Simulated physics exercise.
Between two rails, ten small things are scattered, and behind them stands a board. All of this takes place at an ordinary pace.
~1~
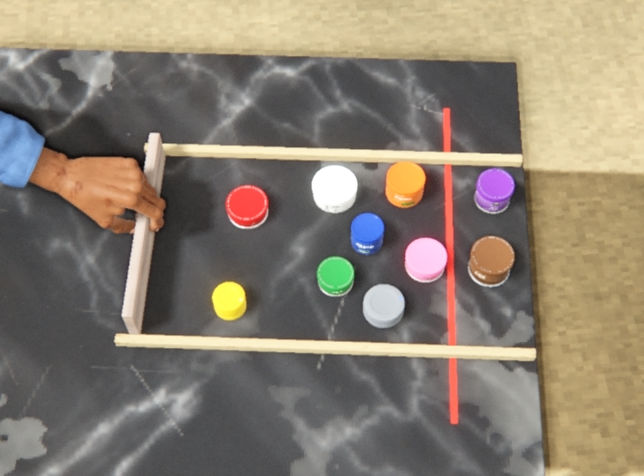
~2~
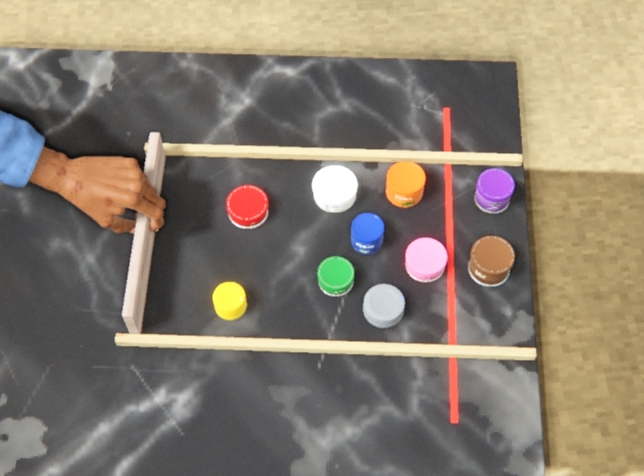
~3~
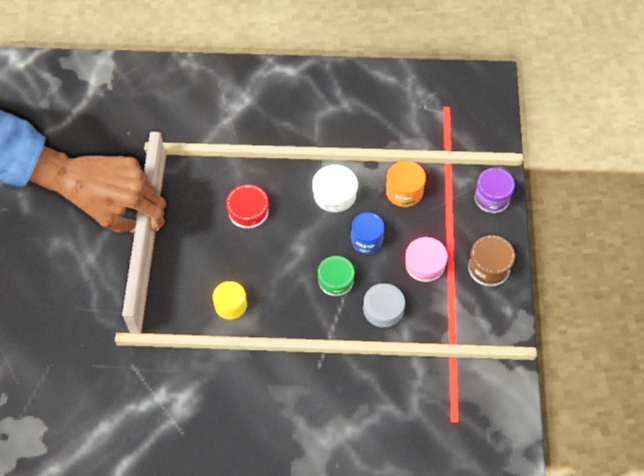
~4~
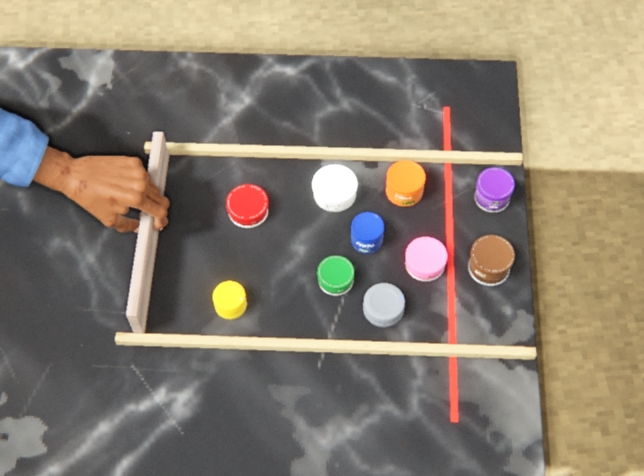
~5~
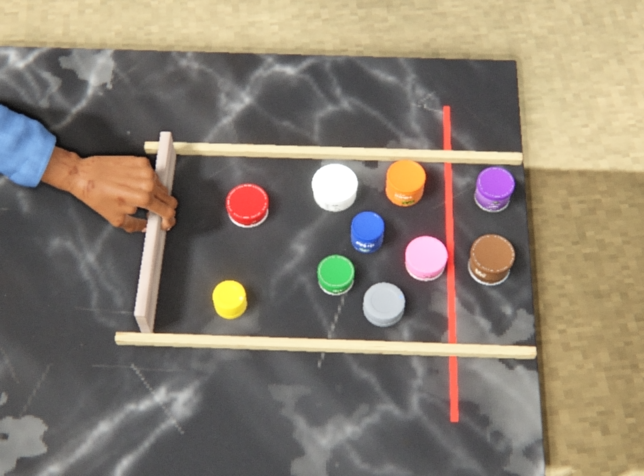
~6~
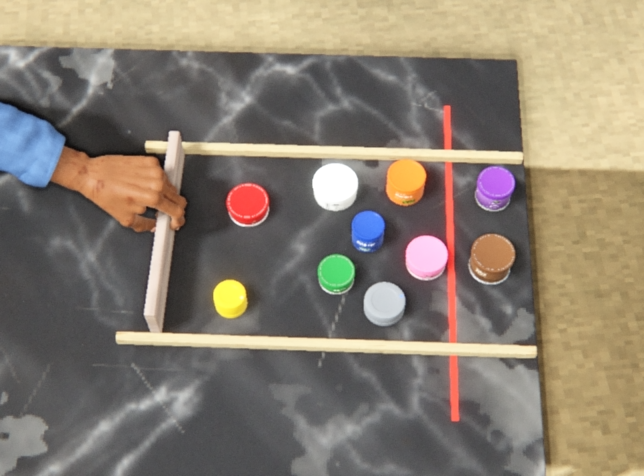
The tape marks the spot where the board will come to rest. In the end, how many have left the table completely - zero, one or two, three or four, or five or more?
In the end, one or two have left it.
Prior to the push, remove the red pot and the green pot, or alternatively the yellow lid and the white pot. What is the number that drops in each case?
First try 1, second try 1.
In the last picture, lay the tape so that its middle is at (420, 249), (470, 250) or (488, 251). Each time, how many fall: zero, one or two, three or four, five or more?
Taking the three places in turn, it would be no fall at all; either one or two; five or more.
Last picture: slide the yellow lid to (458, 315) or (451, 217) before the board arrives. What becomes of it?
Results in order - still up; still up.
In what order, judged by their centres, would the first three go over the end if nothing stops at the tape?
First the purple pot, then the brown tin, then the orange tub.
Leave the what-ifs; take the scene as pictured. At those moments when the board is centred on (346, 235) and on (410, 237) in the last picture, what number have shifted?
Tally: First 7; then 10.
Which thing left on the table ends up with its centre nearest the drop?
Foremost: The orange tub.
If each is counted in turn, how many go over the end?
It comes to 2.
Soon after, none off yet; purple pot at rest near (494, 189); brown tin at rest near (491, 260); pink tin at rest near (426, 258).
By the end, the number that fall off is one or two; fallen, brown tin and purple pot.
